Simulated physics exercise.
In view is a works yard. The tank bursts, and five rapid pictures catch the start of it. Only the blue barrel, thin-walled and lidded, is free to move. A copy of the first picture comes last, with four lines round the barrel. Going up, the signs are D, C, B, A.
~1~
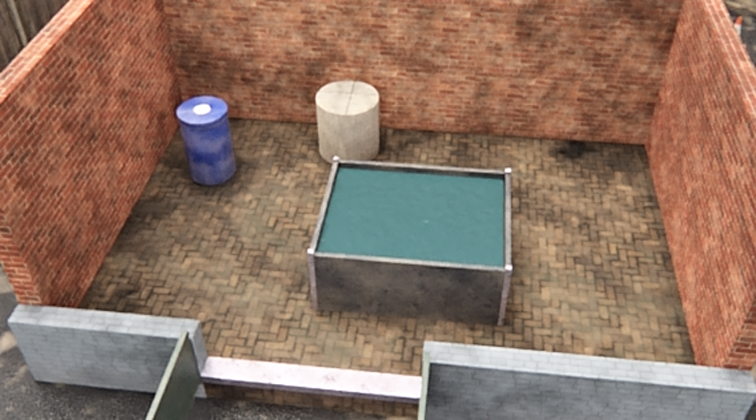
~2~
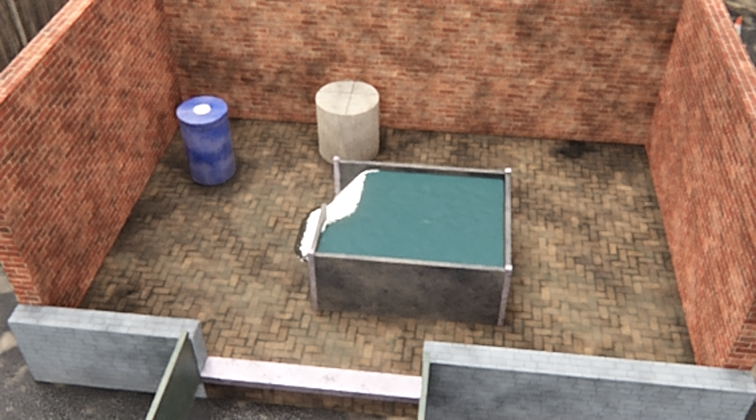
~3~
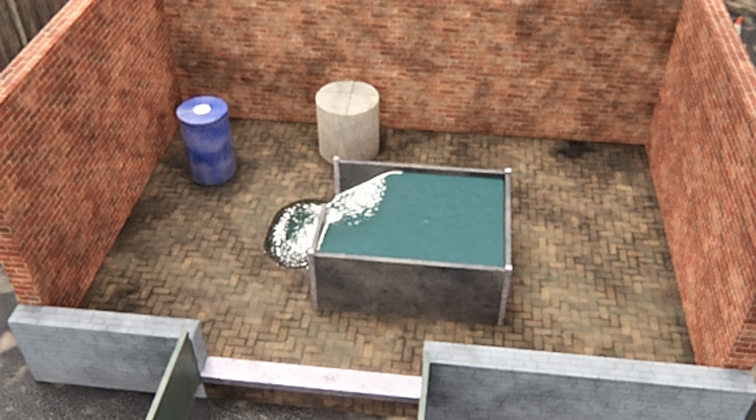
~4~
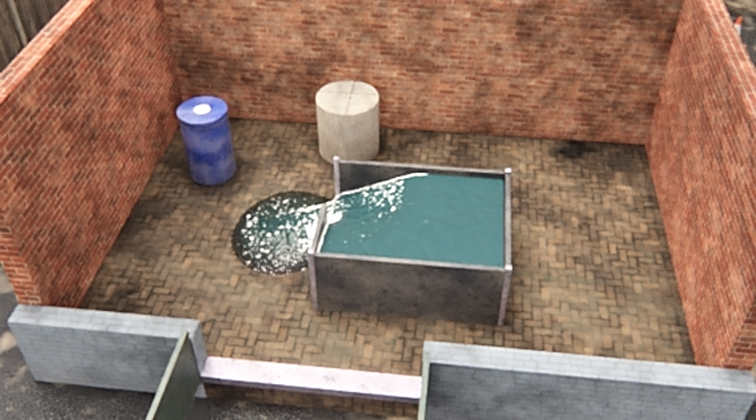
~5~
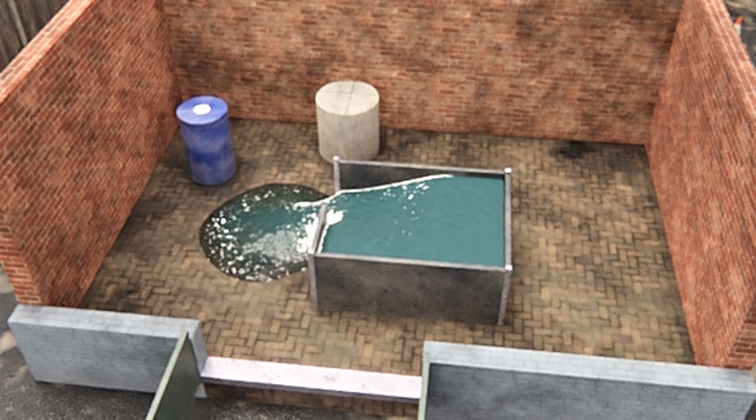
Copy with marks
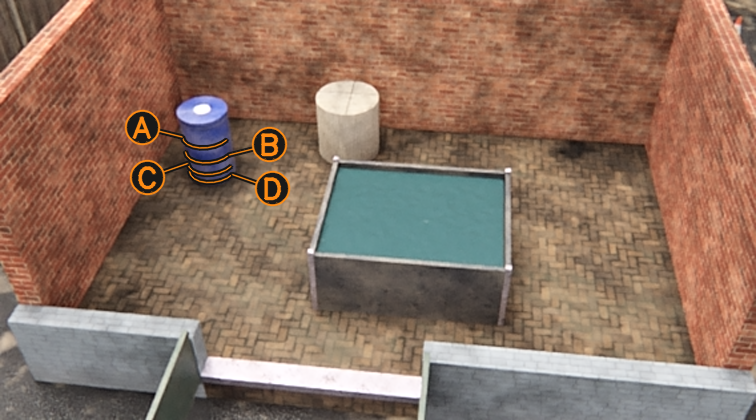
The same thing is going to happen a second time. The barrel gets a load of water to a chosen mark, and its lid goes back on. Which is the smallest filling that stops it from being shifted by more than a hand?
Take B.
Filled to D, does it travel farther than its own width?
Yes, clearly.
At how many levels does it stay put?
Two of them.
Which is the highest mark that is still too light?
Mark C.
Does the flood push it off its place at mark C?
Yes.
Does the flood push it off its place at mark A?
No, that is safe.
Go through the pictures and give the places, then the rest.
Lid of the blue barrel at (202, 110); tank full, its middle at (415, 216); open gate at (311, 334), in the first picture.
In the second picture, 1 % of the ground wet, in view closest to the barrel at (316, 212).
In the third picture, 3 % of the ground wet, in view closest to the barrel at (284, 214).
In the fourth picture, 5 % of the ground wet, in view closest to the barrel at (273, 200).
Lid of the blue barrel at (202, 110); 8 % of the ground wet, in view closest to the barrel at (248, 194), in the fifth picture.
On the marked copy, A at (199, 147); B at (202, 162); C at (204, 174); D at (206, 182); from the bottom up D, C, B, A.
With A, it does not move.
With B, it does not move.
With C, it is pushed about twice its own width away.
With D, it is pushed about twice its own width away.
